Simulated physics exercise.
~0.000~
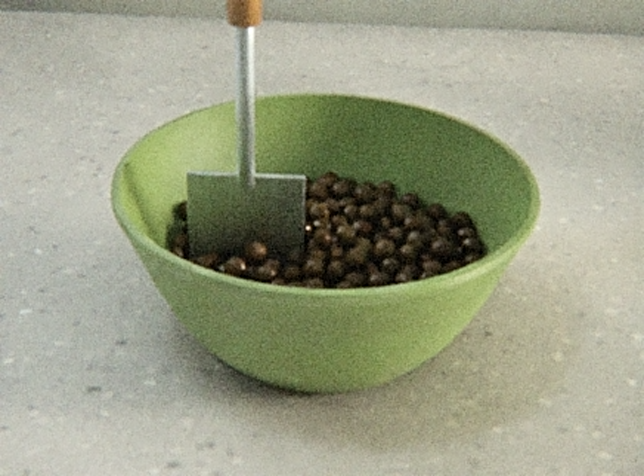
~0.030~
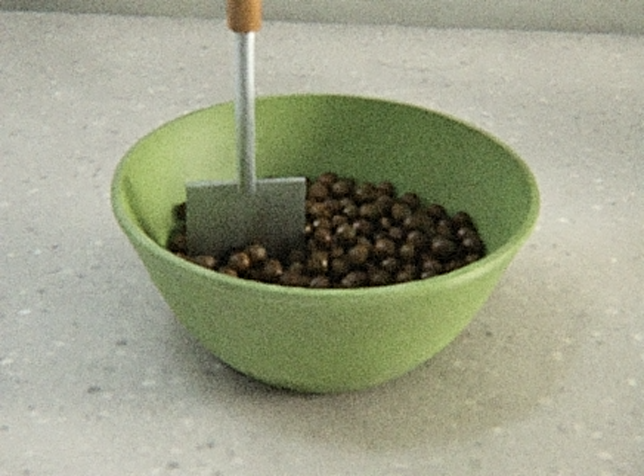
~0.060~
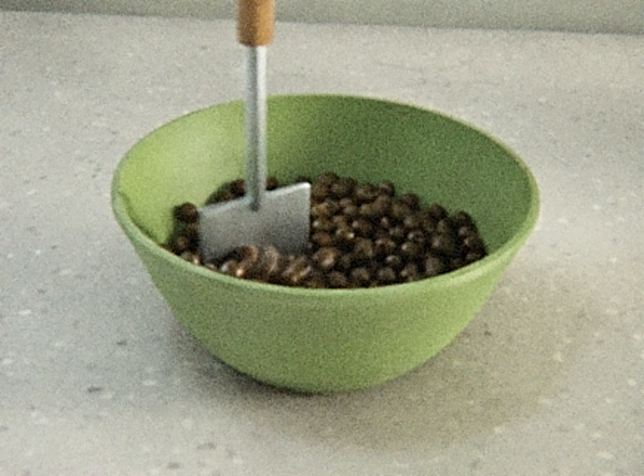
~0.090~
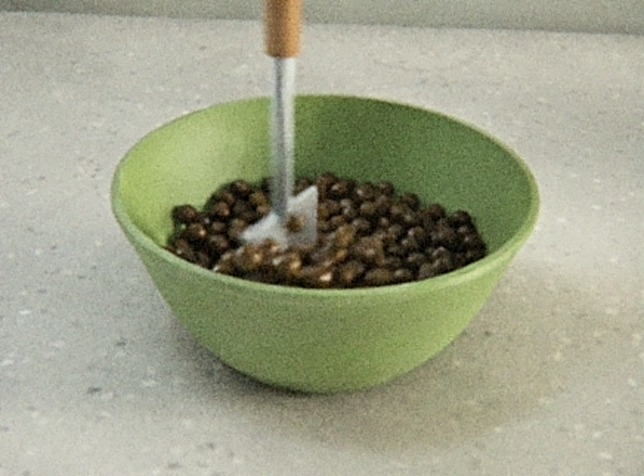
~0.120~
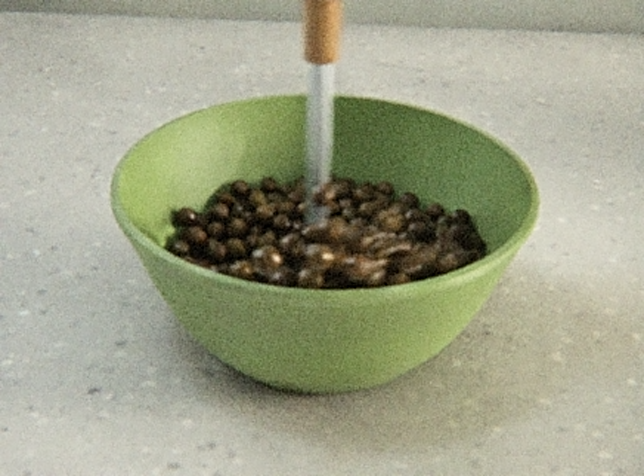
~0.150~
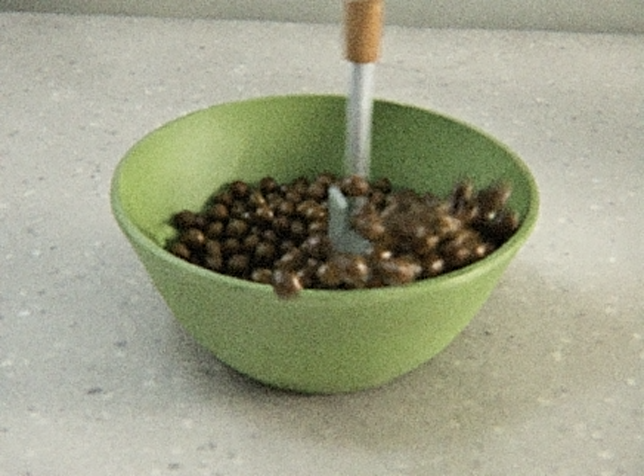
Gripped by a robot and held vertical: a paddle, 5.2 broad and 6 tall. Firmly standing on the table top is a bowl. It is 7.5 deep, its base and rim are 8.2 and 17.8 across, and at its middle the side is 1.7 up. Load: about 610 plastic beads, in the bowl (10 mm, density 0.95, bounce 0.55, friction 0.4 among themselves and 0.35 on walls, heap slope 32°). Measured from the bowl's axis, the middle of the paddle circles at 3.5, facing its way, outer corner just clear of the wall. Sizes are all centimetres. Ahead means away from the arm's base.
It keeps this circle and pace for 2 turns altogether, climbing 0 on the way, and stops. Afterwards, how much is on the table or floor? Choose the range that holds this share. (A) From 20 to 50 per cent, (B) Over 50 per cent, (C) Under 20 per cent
From 20 to 50 per cent (A).
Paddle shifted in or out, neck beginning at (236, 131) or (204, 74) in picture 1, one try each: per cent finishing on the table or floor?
Near 40 and 5 in a hundred, one try each.
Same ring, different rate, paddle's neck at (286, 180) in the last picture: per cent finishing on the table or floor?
I'd say near 10 per cent.
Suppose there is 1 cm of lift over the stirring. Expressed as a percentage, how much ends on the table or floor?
About 30 percent.
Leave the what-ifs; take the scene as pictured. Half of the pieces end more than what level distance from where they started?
11 centimetres.
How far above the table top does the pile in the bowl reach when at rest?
Top height: Around 7.0 cm.
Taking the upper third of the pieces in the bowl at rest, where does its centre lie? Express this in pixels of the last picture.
The centre is near pixel (249, 292).
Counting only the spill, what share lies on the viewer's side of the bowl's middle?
It comes out near 40 percent.
After 0.42 s, 348° round, highest piece 10 above the table; 490 in the bowl, 75 on the table or floor, 43 in flight or on the tool.
After 0.70 s, 225° round, highest piece 9 above the table; 440 in the bowl, 153 on the table or floor, 15 in flight or on the tool.
After 1.03 s, 0° round, highest piece 7 above the table; 413 in the bowl, 192 on the table or floor, 3 in flight or on the tool.
After 1.73 s, 0° round, highest piece 7 above the table; 413 in the bowl, 195 on the table or floor.
In the end, 413 in the bowl, 195 on the table or floor. That is 32 % on the table or floor.
